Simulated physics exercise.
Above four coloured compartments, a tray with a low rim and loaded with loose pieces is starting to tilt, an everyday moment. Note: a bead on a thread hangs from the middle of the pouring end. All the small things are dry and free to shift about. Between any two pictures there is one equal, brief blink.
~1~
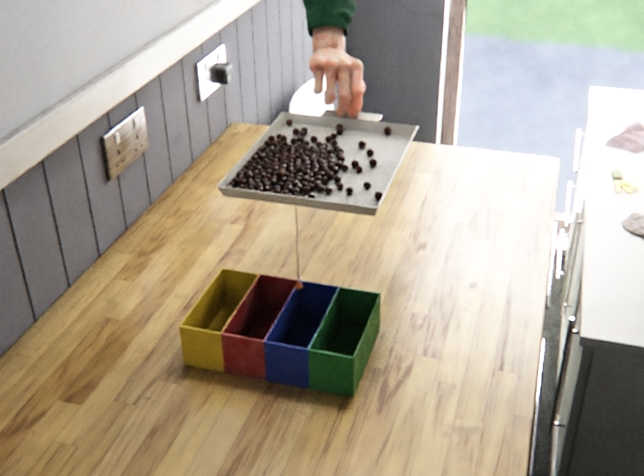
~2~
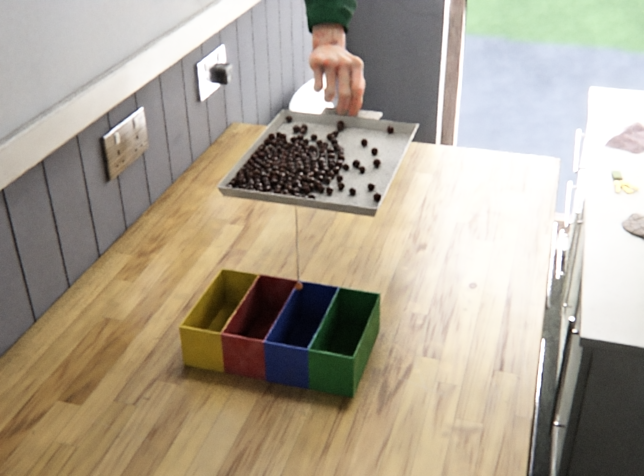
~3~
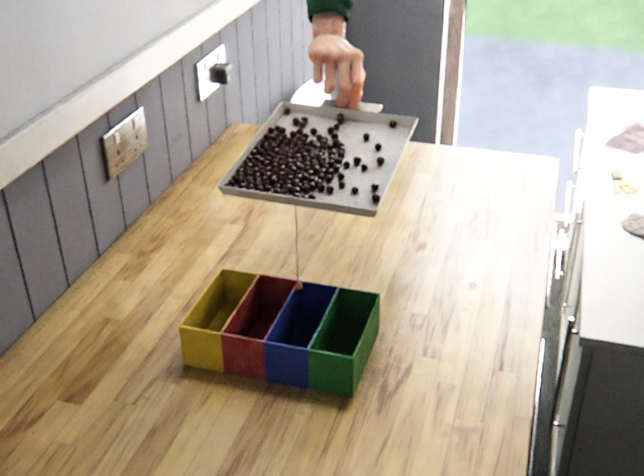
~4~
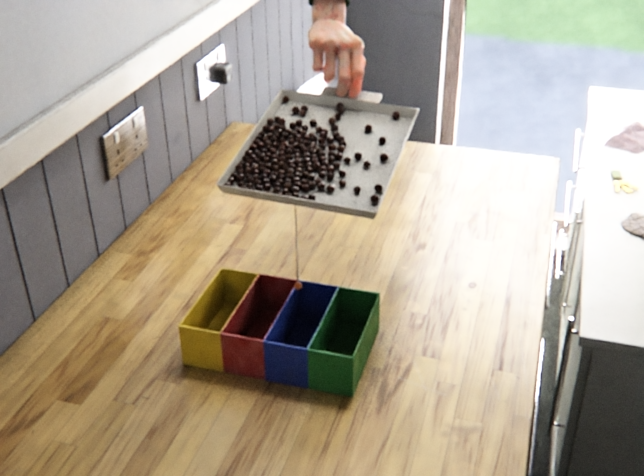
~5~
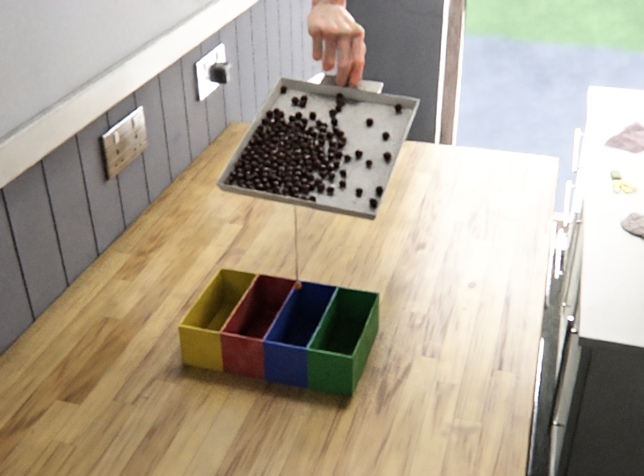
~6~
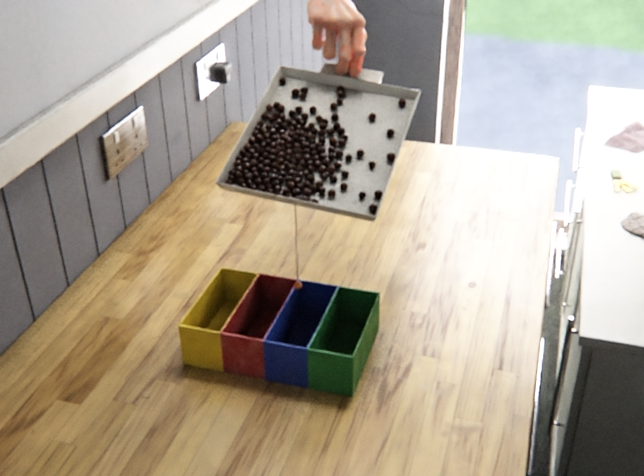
A hand gradually tilts a tray of small dark balls above four coloured compartments.
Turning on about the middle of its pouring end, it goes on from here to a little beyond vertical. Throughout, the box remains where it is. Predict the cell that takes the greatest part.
I would say the green cell.
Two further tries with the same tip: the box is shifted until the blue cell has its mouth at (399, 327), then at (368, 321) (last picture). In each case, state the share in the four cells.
You'd get near 90 percent first and near 90 percent next.
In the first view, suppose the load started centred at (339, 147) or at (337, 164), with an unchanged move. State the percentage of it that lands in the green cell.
Around 50 percent the first time and around 50 percent the second time.
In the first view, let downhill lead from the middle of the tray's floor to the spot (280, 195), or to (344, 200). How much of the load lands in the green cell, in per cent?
0 % and 40 %.
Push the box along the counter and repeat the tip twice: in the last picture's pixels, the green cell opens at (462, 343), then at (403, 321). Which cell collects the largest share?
That red cell, then the blue one.
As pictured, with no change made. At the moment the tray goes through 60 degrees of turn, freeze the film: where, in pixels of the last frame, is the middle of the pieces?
The load is centred about (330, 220).
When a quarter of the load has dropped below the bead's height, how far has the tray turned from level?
A tilt of roughly 65°.
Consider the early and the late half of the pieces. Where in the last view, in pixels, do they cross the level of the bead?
Around (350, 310), followed by around (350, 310).
Shortly afterwards, tray tipped steeply; near half on the tray; a little in the green cell; only a few in the blue cell; only a few in the red cell; only a few in the yellow cell; near a third falling or outside the box.
Next, tray tipped right over; near a third in the green cell; a little in the blue cell; a little in the red cell; near a third falling or outside the box.
Some moments later, tray tipped past a quarter turn; near half in the green cell; a little in the blue cell; a little in the red cell; near a third falling or outside the box.
In the end, tray tipped past a quarter turn; near half in the green cell; a little in the blue cell; a little in the red cell; none at all in the yellow cell; near a third outside the box.
